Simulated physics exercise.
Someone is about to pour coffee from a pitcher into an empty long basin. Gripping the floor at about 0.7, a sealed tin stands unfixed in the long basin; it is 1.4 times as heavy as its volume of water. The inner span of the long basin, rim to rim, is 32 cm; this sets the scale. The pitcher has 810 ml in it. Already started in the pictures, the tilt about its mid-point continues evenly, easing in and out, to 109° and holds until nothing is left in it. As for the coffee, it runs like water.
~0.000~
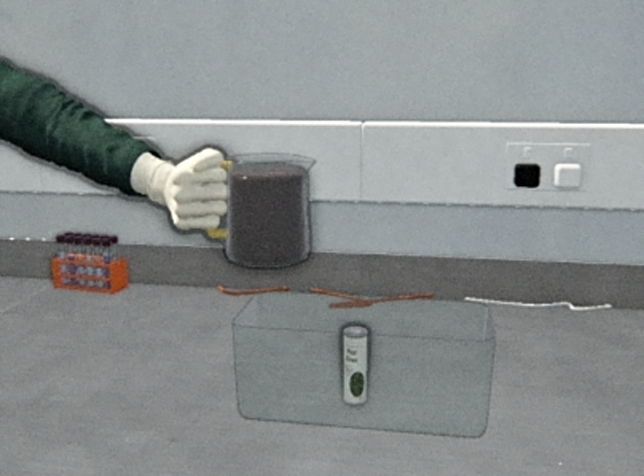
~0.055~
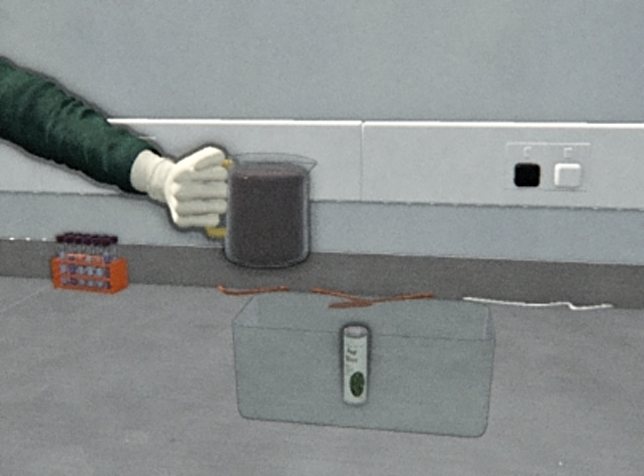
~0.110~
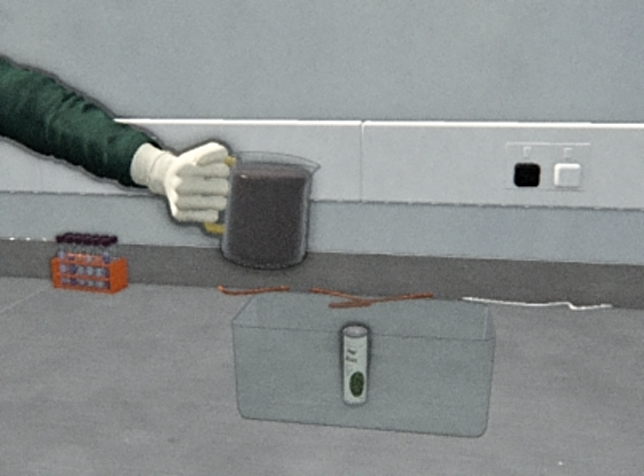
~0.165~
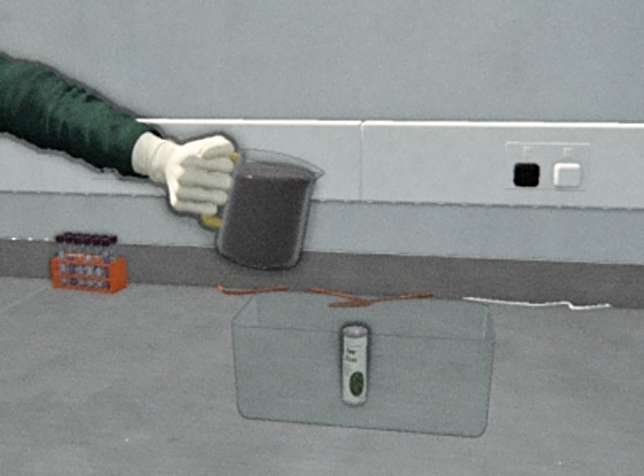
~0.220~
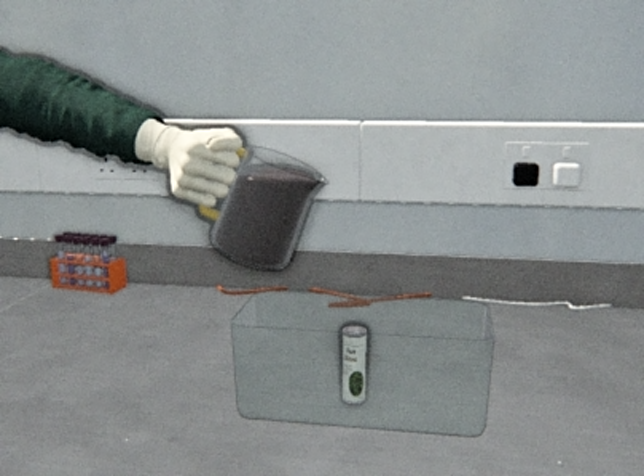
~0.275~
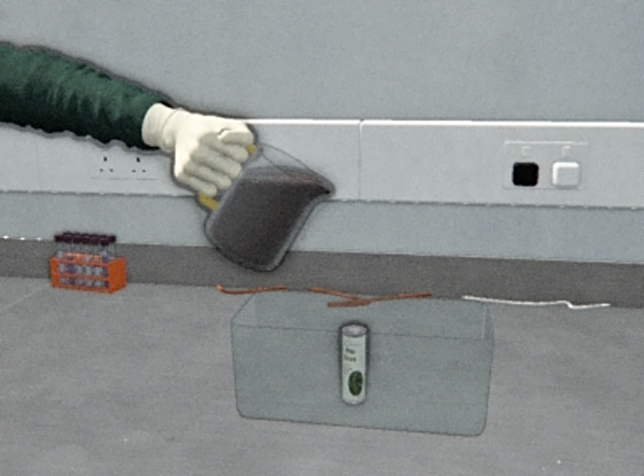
On a grey laboratory bench against a pale wall, seen from the front and slightly above by a still camera, a clear basin sits with a small whitish tin showing at its middle. Reddish-brown and white strands lie behind it, an orange rack of tubes stands left, and black and white switches are at right. A white-gloved, green-sleeved arm holds a pitcher of dark liquid upright above the basin, then tilts it steadily rightward.
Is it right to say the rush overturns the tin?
My guess is it's going to stay on its base.
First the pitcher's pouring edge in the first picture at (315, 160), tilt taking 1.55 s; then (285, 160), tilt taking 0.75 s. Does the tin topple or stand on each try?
Trial 1 - tin stays standing; trial 2 - tin tips.
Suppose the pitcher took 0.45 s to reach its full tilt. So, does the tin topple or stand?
With that tilt, the tin stays on its base.
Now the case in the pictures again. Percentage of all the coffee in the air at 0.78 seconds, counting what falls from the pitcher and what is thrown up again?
Something like 16 per cent is in the air then.
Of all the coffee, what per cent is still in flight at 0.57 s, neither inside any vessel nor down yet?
Some 20 per cent, I reckon.
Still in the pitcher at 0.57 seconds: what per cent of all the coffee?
At that time about 66 in a hundred parts are still held.
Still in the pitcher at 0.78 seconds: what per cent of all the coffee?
Around 20 in a hundred.
After 0.57 s the tilt is 94° and 66 per cent is still to pour; the tin stands where it began.
After 0.78 s the tilt is 109° and 19 per cent is still to pour; the tin stands where it began.
After 1.01 s the tilt is 109° and 3 per cent is still to pour; the tin stands where it began.
After 1.25 s the tilt is 109° and 0 per cent is still to pour; the tin stands where it began.
In the end the tin stands where it began.
